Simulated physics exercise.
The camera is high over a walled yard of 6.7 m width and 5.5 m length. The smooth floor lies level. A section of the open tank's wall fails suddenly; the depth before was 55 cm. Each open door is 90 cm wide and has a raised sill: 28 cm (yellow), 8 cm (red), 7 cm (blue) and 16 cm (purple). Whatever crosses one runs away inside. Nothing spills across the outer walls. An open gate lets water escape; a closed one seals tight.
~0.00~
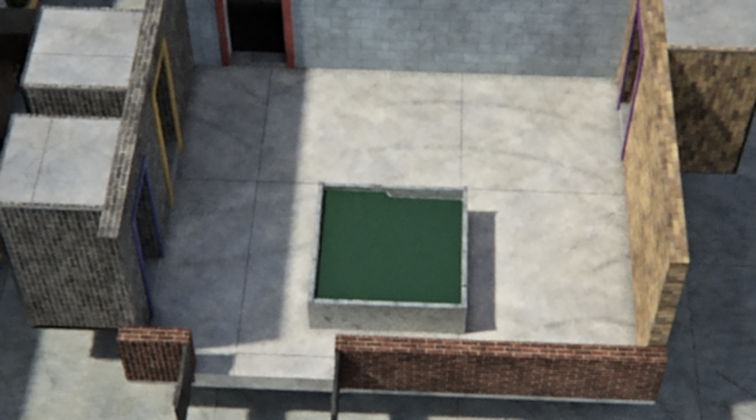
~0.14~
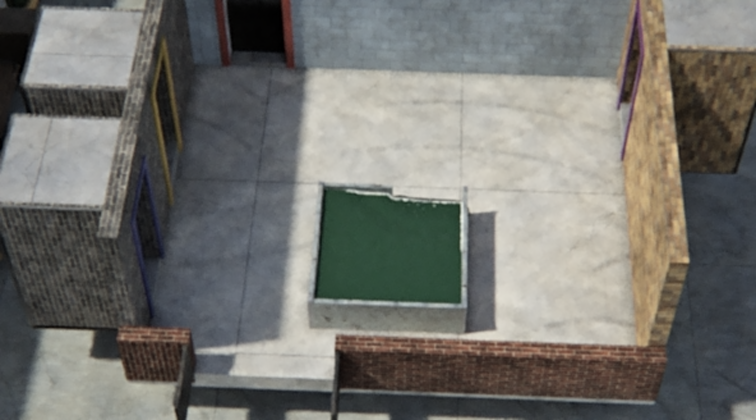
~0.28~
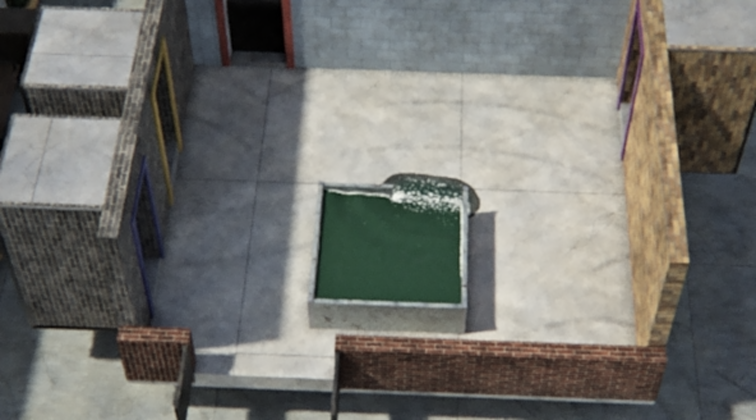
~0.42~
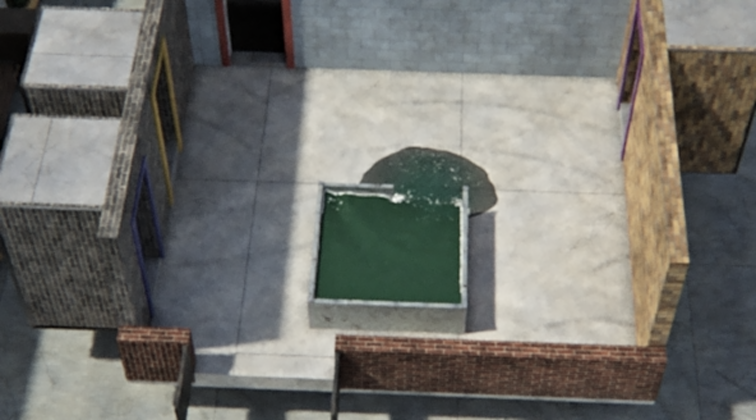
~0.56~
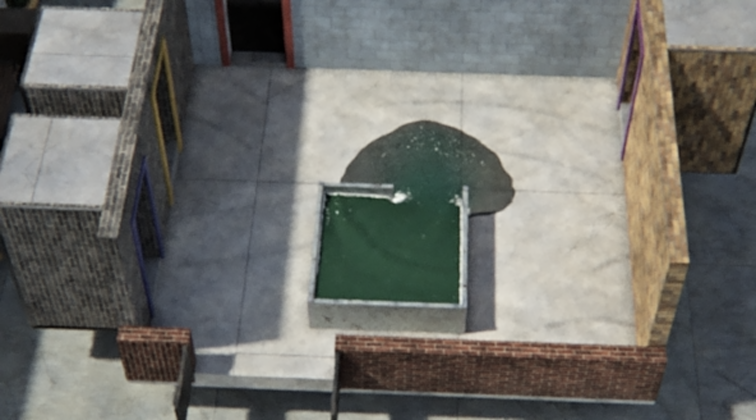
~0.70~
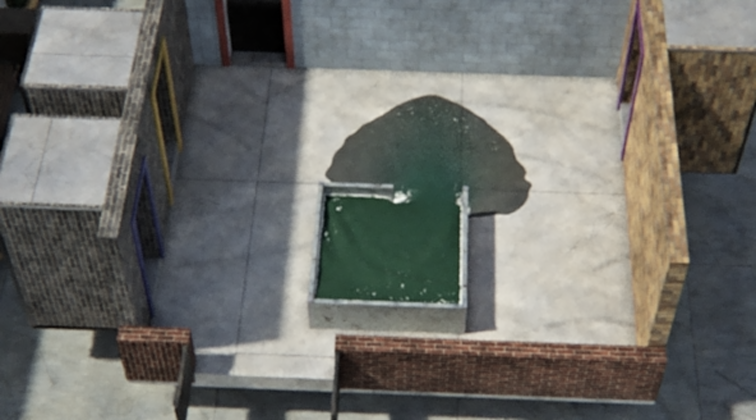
A walled yard with a pale floor held an open tank of green water, until part of the tank's far wall gave way and water poured out, spreading into a wide, dark puddle behind it.
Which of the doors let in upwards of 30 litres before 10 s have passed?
Door by door: At the yellow door it keeps below the limit; at the red door it stays under the limit; at the blue door it does not reach the limit; at the purple door it stays under the limit.
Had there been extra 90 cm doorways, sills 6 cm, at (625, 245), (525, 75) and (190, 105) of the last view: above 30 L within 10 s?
In that order: Under, over, over.
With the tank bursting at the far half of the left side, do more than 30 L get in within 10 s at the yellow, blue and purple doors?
Then: Yellow below, blue past it, purple under.
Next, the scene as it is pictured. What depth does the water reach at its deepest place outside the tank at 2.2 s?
Up to some 26 cm.
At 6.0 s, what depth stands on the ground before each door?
In cm: Yellow 6, red 7, blue 3, purple 13.
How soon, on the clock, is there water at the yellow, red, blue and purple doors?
Yellow 3.8 s, red 2.0 s, blue 5.0 s, purple 2.0 s.
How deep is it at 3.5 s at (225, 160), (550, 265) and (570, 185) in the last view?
In that order: 0, 0 and 2 cm.
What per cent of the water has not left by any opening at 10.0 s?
Some 96 per cent remains.
After 1.4 s water covers 25 % of the floor and is deepest (31 cm) near (431, 209); yellow door not reached, red door not reached, blue door not reached, purple door not reached.
After 2.2 s water covers 35 % of the floor and is deepest (26 cm) near (423, 82); yellow door not reached, red door 5 cm at the sill, 0 L in, blue door not reached, purple door 9 cm at the sill, 0 L in.
After 3.5 s water covers 40 % of the floor and is deepest (24 cm) near (607, 79); yellow door not reached, red door 7 cm at the sill, 0 L in, blue door not reached, purple door 16 cm at the sill, 2 L in.
After 6.0 s water covers 80 % of the floor and is deepest (14 cm) near (608, 96); yellow door 6 cm at the sill, 0 L in, red door 7 cm at the sill, 1 L in, blue door 3 cm at the sill, 0 L in, purple door 13 cm at the sill, 4 L in.
After 10.0 s water covers 95 % of the floor and is deepest (10 cm) near (624, 319); yellow door 5 cm at the sill, 0 L in, red door 7 cm at the sill, 3 L in, blue door 3 cm at the sill, 0 L in, purple door 7 cm at the sill, 4 L in.
